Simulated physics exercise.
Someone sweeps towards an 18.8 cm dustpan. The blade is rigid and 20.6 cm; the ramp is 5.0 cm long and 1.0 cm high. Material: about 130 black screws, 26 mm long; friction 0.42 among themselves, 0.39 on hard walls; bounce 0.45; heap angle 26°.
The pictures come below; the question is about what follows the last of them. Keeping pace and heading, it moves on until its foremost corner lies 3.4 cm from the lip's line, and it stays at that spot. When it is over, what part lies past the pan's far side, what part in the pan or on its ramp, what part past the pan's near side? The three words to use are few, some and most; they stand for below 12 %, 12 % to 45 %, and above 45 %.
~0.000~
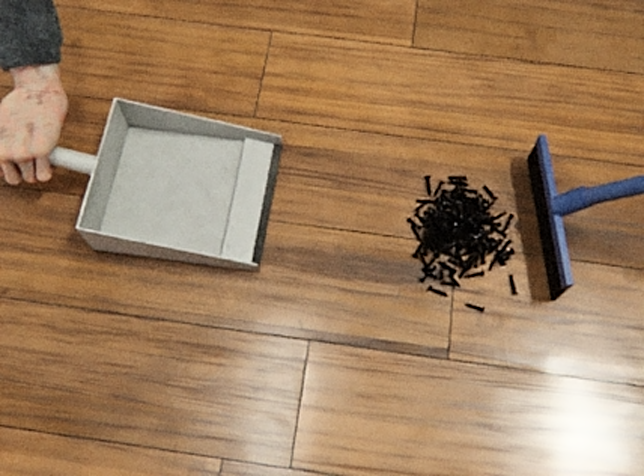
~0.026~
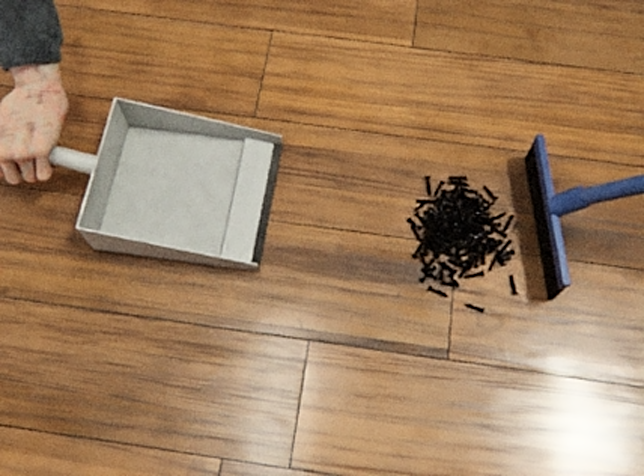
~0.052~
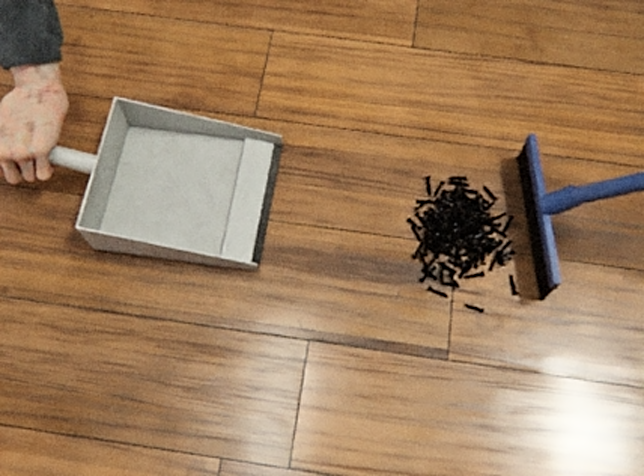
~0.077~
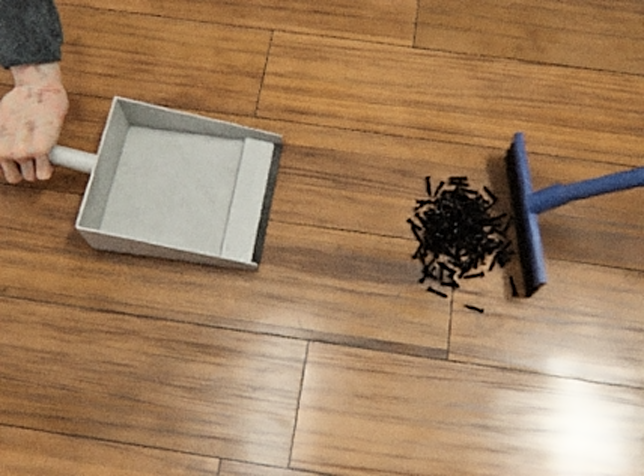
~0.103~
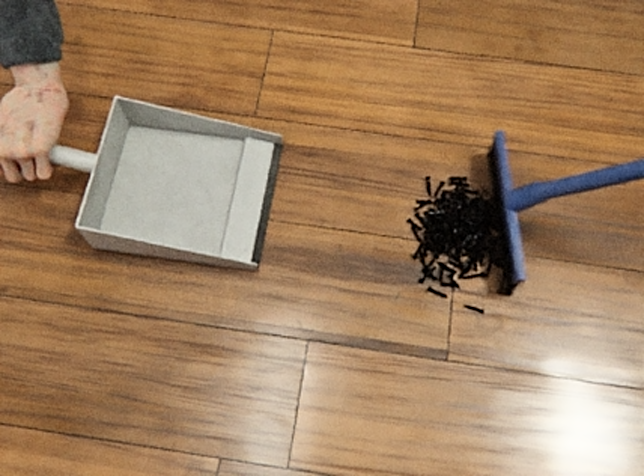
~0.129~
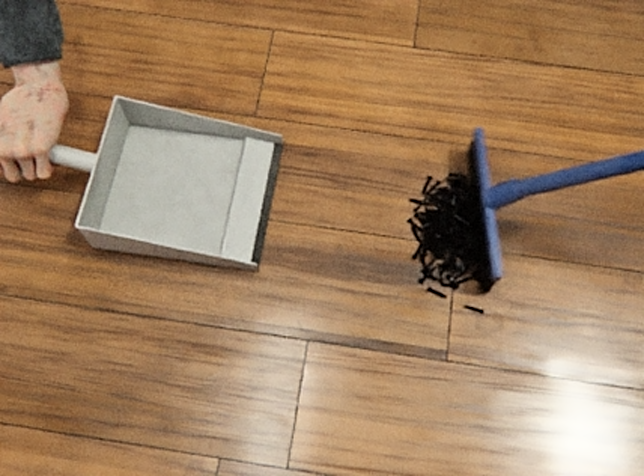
Far side: Few, pan: Most, near side: Some.
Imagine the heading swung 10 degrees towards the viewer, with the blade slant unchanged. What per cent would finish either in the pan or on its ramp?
I'd put it at close to 45 percent.
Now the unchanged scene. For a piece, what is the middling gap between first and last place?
28 cm or thereabouts.
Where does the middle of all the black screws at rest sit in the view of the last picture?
(258, 222).
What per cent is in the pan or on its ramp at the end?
About 50 per cent.
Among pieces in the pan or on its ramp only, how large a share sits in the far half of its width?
Roughly 40 per cent.
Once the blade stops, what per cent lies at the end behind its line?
I'd put it near 5 in a hundred.
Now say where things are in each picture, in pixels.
Blade from (567, 285) to (540, 142), moved 0.0 cm, 0 of the pieces shifted so far; middle of the pieces at (461, 226); pan at (177, 194), in the first picture.
Blade from (564, 285) to (538, 141), moved 0.4 cm, 0 of the pieces shifted so far; middle of the pieces at (461, 226), in the second picture.
Blade from (554, 284) to (530, 141), moved 1.4 cm, 0 of the pieces shifted so far; middle of the pieces at (461, 227), in the third picture.
Blade from (540, 282) to (517, 139), moved 3.2 cm, 0 of the pieces shifted so far; middle of the pieces at (461, 227), in the fourth picture.
Blade from (519, 280) to (498, 137), moved 5.7 cm, 21 of the pieces shifted so far; middle of the pieces at (461, 227), in the fifth picture.
Blade from (496, 277) to (477, 134), moved 8.4 cm, 94 of the pieces shifted so far; middle of the pieces at (450, 225); pan at (177, 192). Its pace works out near 1.07 m/s, in the sixth picture.
After 0.25 s, middle of the blade 15 cm from the lip; 0 % over the lip, far side 0 %, near side 5 %.
Then, at 0.32 s, middle of the blade 8 cm from the lip; 0 % over the lip, far side 5 %, near side 10 %.
After 0.54 s, middle of the blade 5 cm from the lip; 55 % over the lip, far side 5 %, near side 15 %.
At rest (1.2 s), far side 5 %, pan 50 %, near side 15 %, in front of the lip or behind the blade 30 %.
